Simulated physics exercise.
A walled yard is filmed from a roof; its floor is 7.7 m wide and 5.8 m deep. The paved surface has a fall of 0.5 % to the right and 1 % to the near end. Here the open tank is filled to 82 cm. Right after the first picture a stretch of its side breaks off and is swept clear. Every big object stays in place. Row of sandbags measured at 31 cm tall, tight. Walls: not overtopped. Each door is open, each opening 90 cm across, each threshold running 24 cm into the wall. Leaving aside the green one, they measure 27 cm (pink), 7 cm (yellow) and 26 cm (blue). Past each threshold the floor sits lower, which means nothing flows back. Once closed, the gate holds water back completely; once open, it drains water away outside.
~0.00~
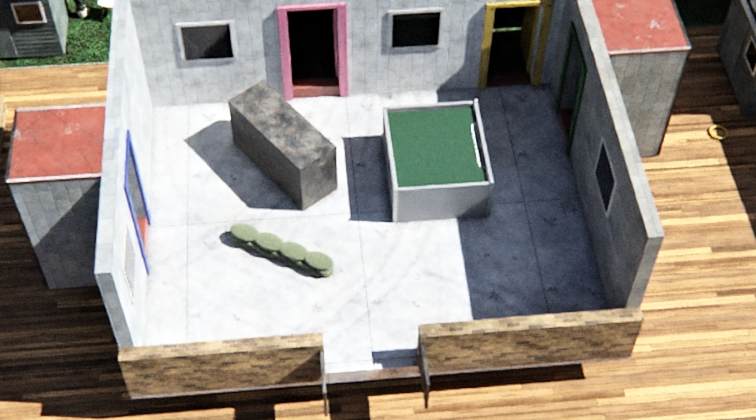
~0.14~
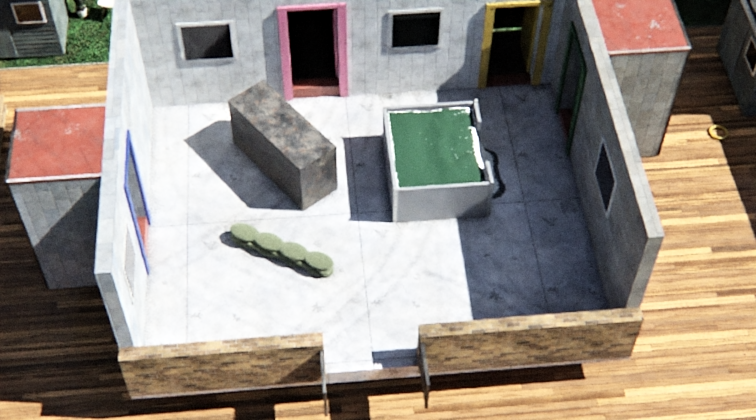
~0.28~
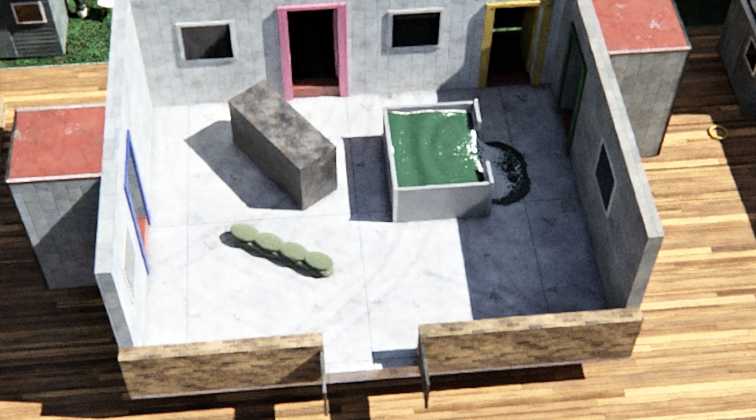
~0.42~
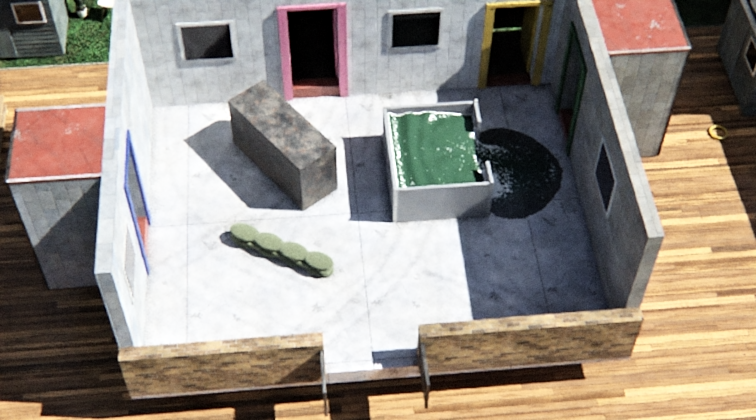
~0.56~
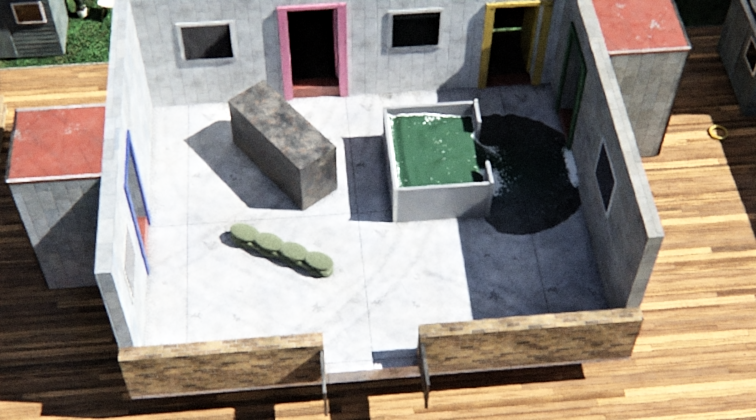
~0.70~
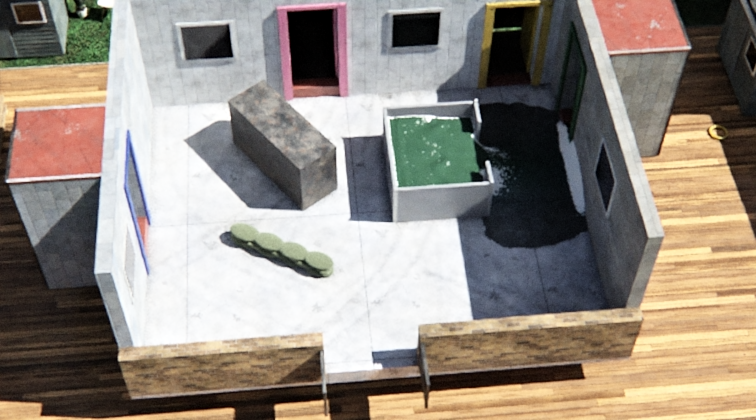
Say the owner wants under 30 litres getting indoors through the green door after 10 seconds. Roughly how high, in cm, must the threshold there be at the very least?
At the very least some 28 cm.
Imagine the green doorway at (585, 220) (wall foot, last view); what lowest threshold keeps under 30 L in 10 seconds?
Roughly 21 cm.
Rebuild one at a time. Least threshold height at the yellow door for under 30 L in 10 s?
Roughly 16 cm at yellow.
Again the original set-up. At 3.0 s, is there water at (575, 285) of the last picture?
At that moment it's submerged.
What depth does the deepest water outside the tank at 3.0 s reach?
28 cm.
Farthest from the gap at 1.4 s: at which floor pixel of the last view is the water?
Lab note: Front tip approx. (604, 319).
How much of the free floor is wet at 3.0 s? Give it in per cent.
35 %.
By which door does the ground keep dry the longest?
I'd say the blue one.
After 1.4 s water covers 15 % of the floor, deepest (44 cm) near (568, 177); 32 cm at the green door, 46 litres in over its 15 cm threshold.
After 3.0 s water covers 35 % of the floor, deepest (28 cm) near (606, 329); 21 cm at the green door, 139 litres in over its 15 cm threshold.
After 10.0 s water covers 95 % of the floor, deepest (10 cm) near (587, 340); 6 cm at the green door, 156 litres in over its 15 cm threshold.
At the green door as built, the water arrived by 0.7 s and peaked near 32 cm at 1.2 s.
With a threshold of 24 cm, 56 litres would have come in within the 10 s; with 32.5 cm, 13 litres. So under 30 litres takes about 28 cm.
